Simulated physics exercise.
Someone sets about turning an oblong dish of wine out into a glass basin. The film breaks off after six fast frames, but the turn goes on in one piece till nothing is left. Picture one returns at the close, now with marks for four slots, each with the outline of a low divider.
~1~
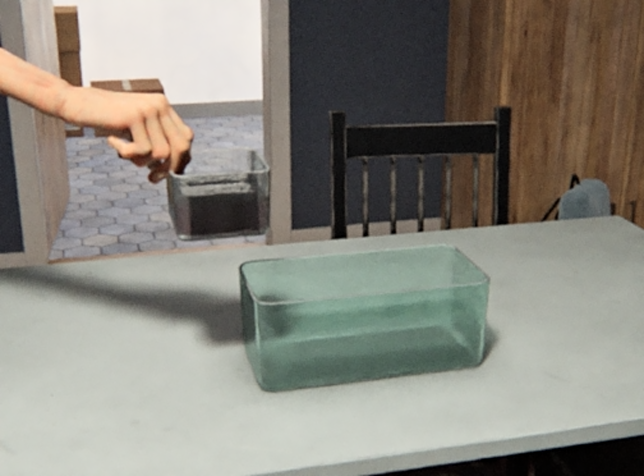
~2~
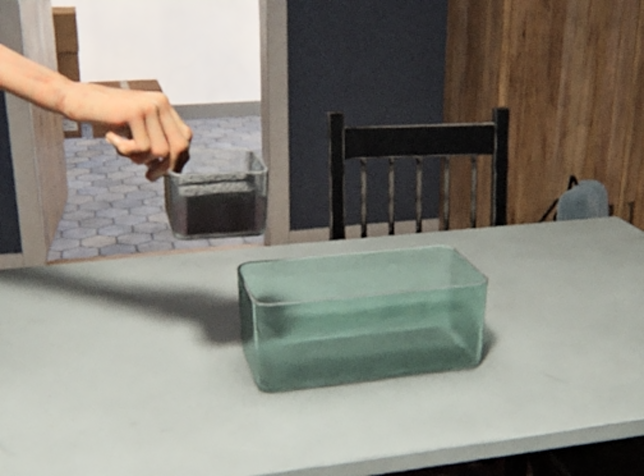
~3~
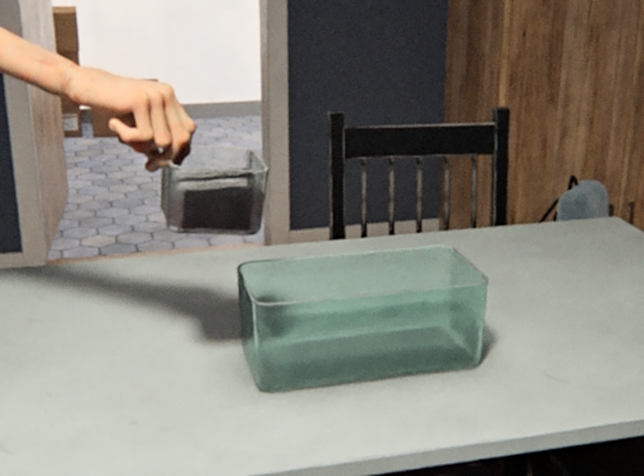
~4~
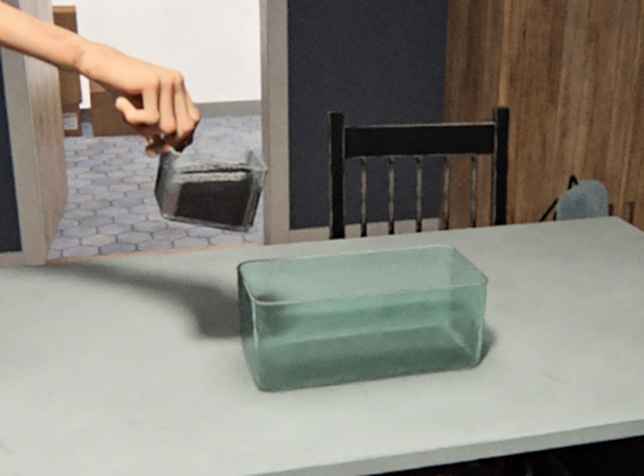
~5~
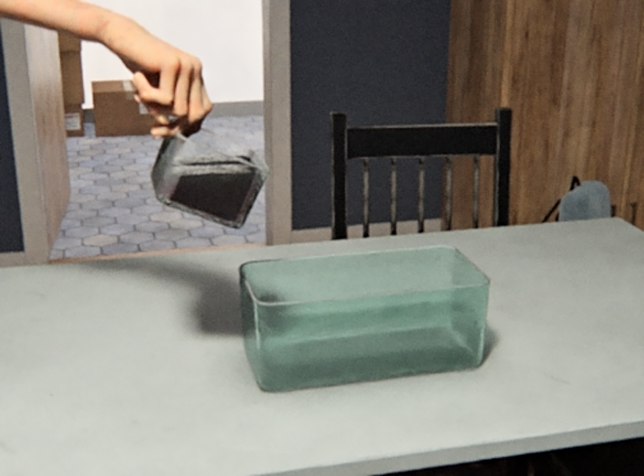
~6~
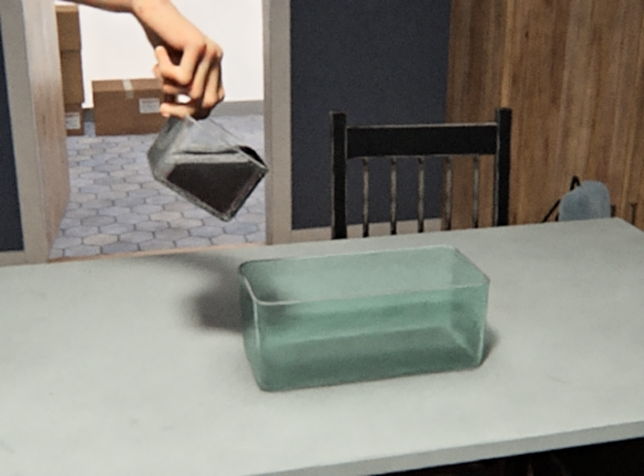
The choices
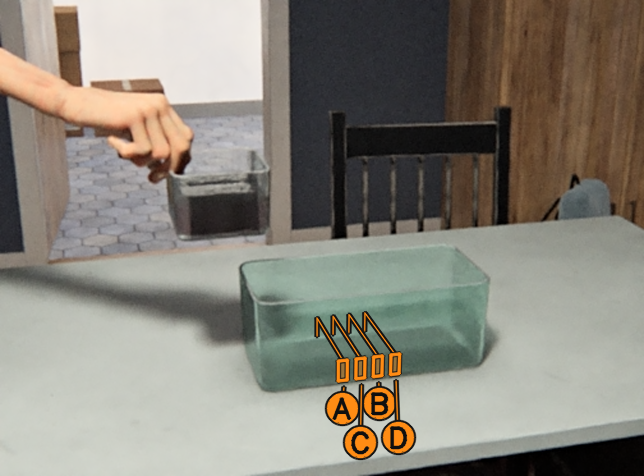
At a pale table with a black chair behind it, a hand held a small clear dish of dark liquid above and left of a greenish glass basin, then steadily tilted it toward the right.
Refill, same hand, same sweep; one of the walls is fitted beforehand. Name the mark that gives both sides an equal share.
Position C.
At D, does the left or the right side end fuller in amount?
More ends on the left.
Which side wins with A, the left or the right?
More ends on the right.
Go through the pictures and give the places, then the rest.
Upright, lip at (260, 158); basin from (258, 389) to (481, 362); nothing has left yet.
Upright, lip at (259, 159); nothing has left yet.
Tipped about 7°, lip at (259, 159); nothing has left yet.
Tipped about 14°, lip at (259, 158); nothing has left yet.
Tipped about 24°, lip at (261, 159); nothing has left yet.
Tipped about 36°, lip at (261, 158); nothing has left yet.
On the marked copy, A at (343, 387); B at (378, 383); C at (361, 385); D at (396, 380).
For position A, about 18 % ends left of the wall and 80 % right of it.
For position B, about 83 % ends left of the wall and 16 % right of it.
For position C, about 50 % ends left of the wall and 49 % right of it.
For position D, about 84 % ends left of the wall and 15 % right of it.
